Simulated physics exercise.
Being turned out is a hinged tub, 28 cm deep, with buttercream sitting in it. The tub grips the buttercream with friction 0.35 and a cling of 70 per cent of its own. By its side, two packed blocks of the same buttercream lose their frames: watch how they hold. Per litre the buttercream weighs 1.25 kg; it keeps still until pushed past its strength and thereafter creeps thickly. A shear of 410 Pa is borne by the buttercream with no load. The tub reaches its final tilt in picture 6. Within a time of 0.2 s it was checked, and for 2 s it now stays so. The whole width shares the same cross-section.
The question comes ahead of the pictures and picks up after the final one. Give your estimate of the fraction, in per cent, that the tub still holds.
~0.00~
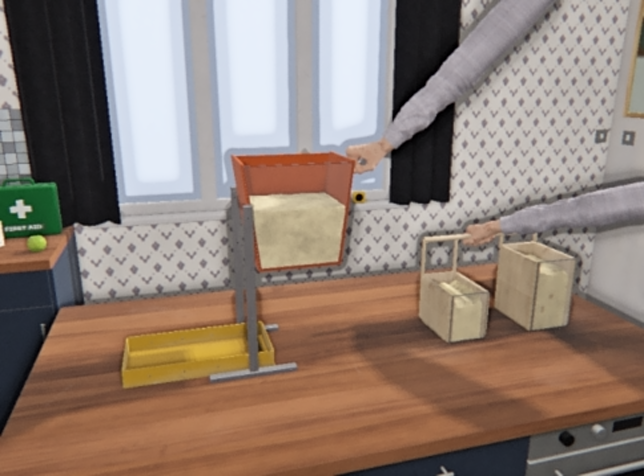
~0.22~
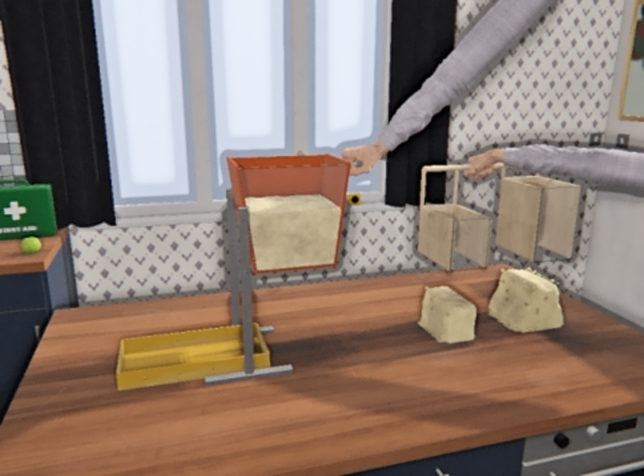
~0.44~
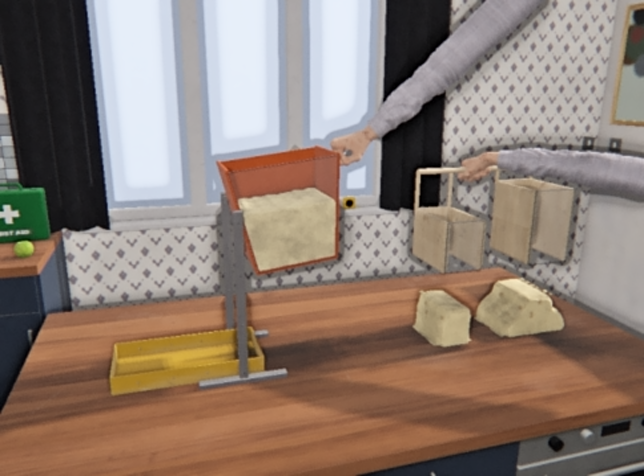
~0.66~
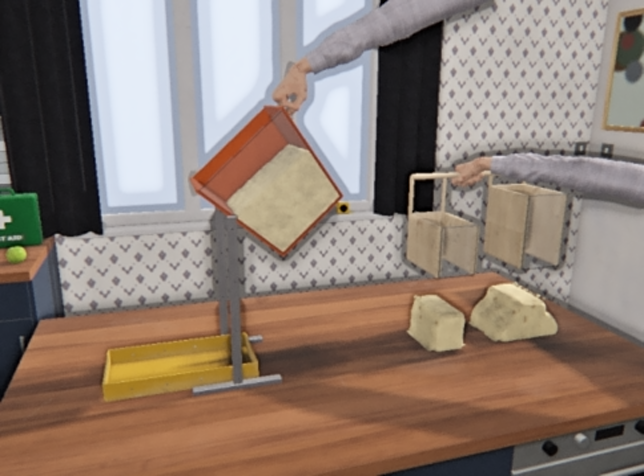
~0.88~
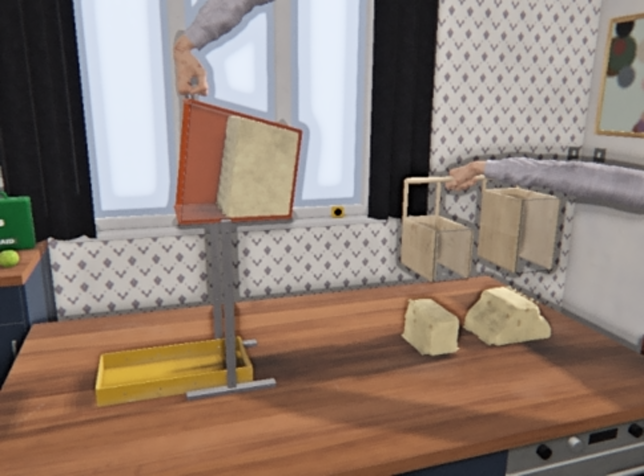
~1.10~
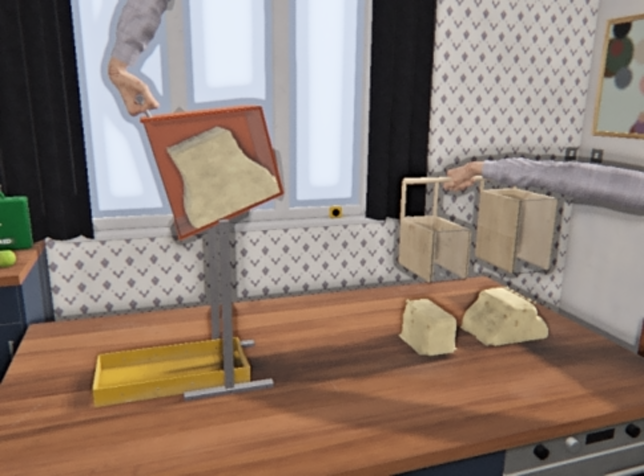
The tub still holds about 0 per cent.
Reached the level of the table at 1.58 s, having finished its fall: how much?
I'd say close to 60 per cent of it.
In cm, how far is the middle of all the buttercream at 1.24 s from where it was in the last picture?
About 11 cm.
After 1.24 s, the tub is at 104 degrees and holds 67 %.
After 1.41 s, the tub is at 104 degrees and holds 33 %.
After 1.58 s, the tub is at 104 degrees and holds 14 %.
After 1.75 s, the tub is at 104 degrees and holds 0 %.
After 3.10 s, at the end, the tub is at 104 degrees and holds 0 %.
